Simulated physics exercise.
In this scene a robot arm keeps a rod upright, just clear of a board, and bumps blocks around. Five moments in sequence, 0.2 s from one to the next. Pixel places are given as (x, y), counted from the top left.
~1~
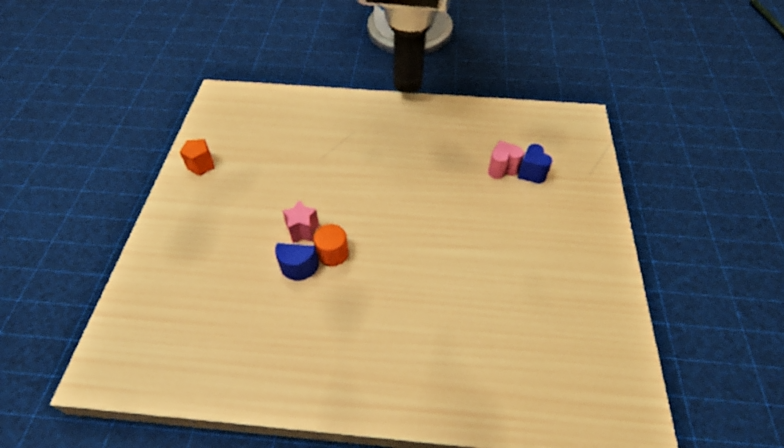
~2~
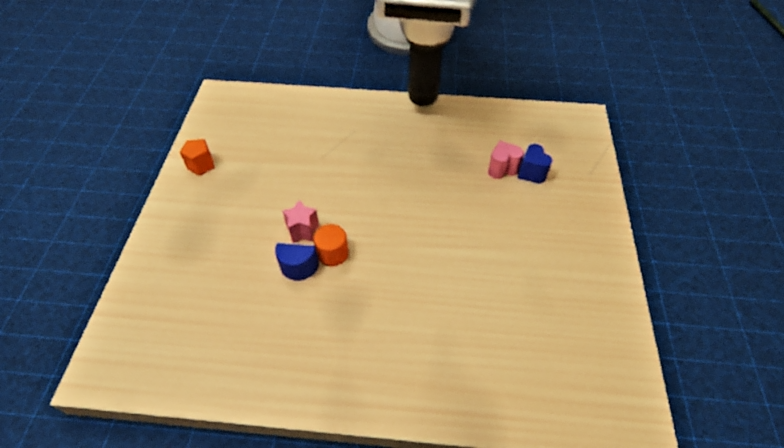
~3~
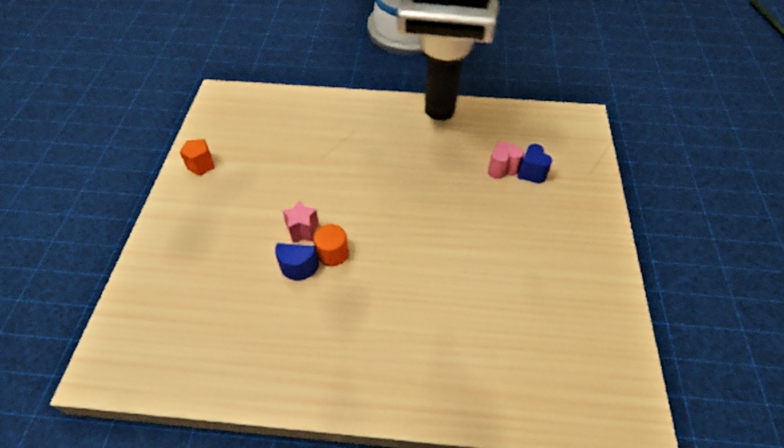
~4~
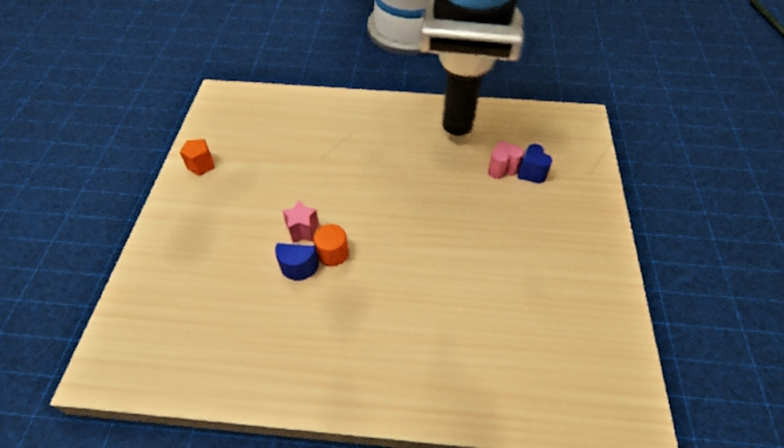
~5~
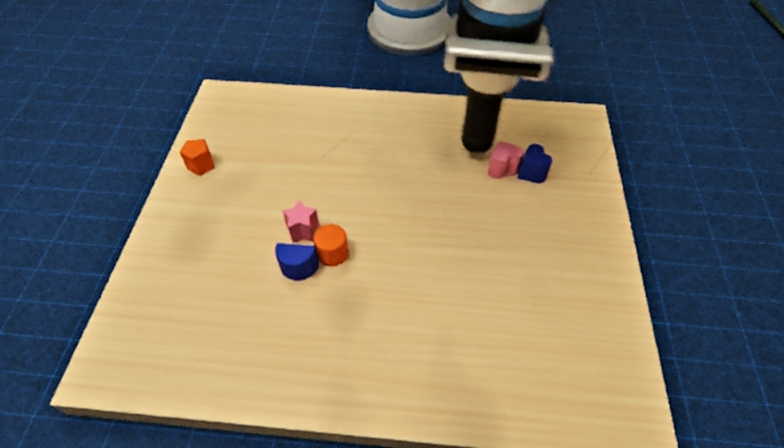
On a wooden board over blue flooring, a robot arm's black rod moving right and nearer, beside still pink and blue hearts.
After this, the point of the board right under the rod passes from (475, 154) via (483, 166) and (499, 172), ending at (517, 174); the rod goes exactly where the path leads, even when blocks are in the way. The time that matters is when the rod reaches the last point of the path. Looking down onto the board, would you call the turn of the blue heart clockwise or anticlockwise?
It turns round anticlockwise.
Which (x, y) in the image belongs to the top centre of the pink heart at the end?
At roughly (547, 172).
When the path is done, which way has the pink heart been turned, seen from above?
Looking down on the board, it turns clockwise.
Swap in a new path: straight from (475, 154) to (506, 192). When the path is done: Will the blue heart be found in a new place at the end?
Yes
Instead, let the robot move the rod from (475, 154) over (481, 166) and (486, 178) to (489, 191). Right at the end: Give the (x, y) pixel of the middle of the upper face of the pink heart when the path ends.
It will likely be found at (523, 167).
What follows on the original path. Halfway along, rod at (493, 159); pink heart at (523, 162); blue heart at (551, 159), turned 30° anticlockwise.
At the end, rod at (520, 162); pink heart at (547, 172), turned 25° clockwise; blue heart at (563, 161), turned 65° anticlockwise.
